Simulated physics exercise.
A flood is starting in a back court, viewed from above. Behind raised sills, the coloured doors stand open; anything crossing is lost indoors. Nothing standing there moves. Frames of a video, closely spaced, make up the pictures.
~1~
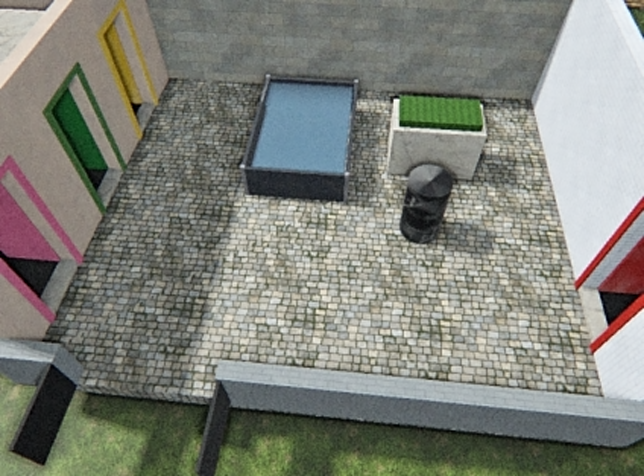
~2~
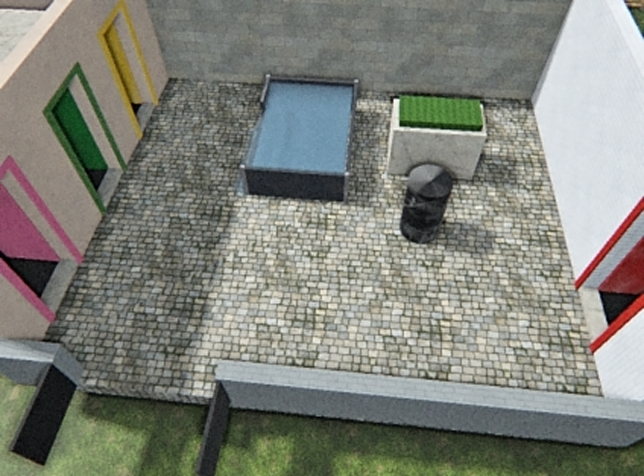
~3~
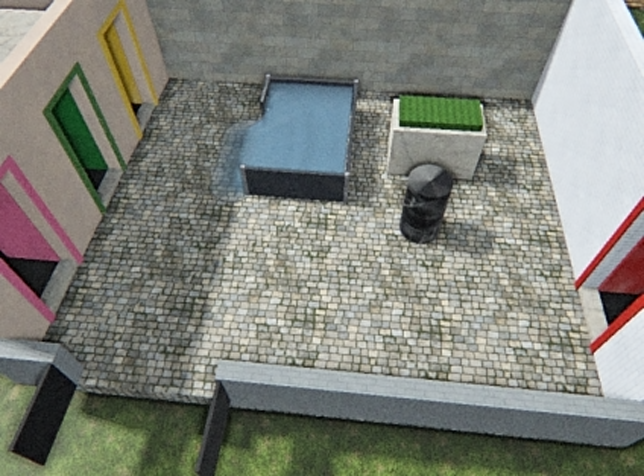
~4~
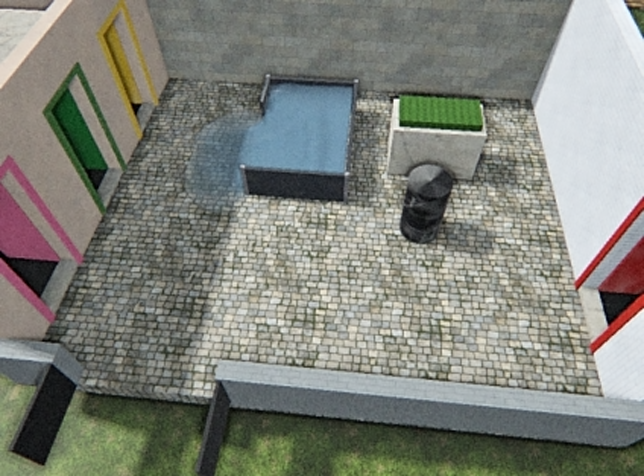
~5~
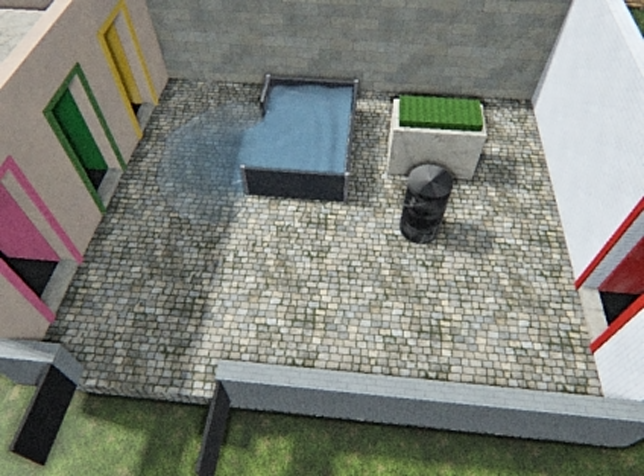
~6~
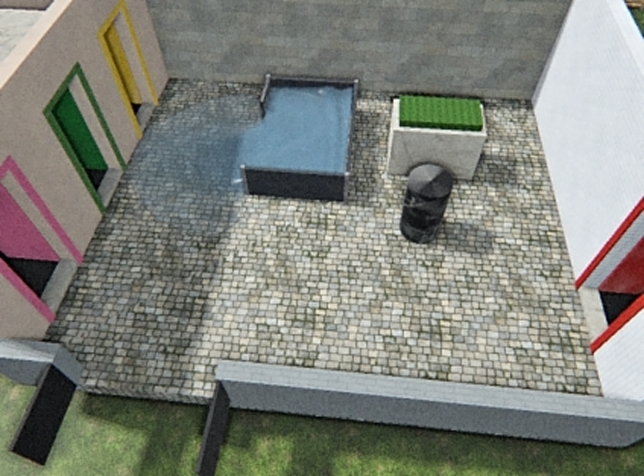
Walled cobbled court with coloured doorways, water pouring from the left side of a raised tank and spreading leftward across the paving.
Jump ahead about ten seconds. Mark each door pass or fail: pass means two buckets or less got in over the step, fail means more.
Yellow door - fail, pink door - pass, red door - pass, green door - fail.
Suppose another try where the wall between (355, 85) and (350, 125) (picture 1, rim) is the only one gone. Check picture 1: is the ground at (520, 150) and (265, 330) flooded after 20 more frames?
Log: Point 1 inundated; point 2 unreached.
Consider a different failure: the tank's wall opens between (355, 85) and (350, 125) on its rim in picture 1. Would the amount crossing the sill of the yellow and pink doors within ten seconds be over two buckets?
In that case the yellow door undershoots, while the pink door undershoots.
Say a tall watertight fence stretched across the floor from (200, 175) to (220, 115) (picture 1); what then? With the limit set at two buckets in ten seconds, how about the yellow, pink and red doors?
Briefly, yellow remains below; pink remains below; red remains below.
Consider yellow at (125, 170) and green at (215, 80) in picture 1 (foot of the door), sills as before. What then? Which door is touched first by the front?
Answer: The yellow-painted one.
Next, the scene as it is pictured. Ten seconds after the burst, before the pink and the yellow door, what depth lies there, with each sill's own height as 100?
Near 50 and 70 in a hundred.
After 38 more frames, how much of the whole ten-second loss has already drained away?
It comes to around 75 per cent.
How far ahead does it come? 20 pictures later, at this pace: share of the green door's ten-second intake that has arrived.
It works out at roughly 85 percent of the ten-second total.
A moment on, water covers 20 % of the floor; the yellow door over two buckets in, the pink door not reached, the red door not reached, the green door under two buckets in.
Next, water covers 20 % of the floor; the yellow door far over two buckets in, the pink door wet at the sill, nothing in, the red door not reached, the green door far over two buckets in.
Then, water covers 30 % of the floor; the yellow door far over two buckets in, the pink door wet at the sill, nothing in, the red door not reached, the green door far over two buckets in.
Later, water covers 50 % of the floor; the yellow door far over two buckets in, the pink door wet at the sill, nothing in, the red door not reached, the green door far over two buckets in.
In the end, water covers 75 % of the floor; the yellow door far over two buckets in, the pink door wet at the sill, nothing in, the red door wet at the sill, nothing in, the green door far over two buckets in.
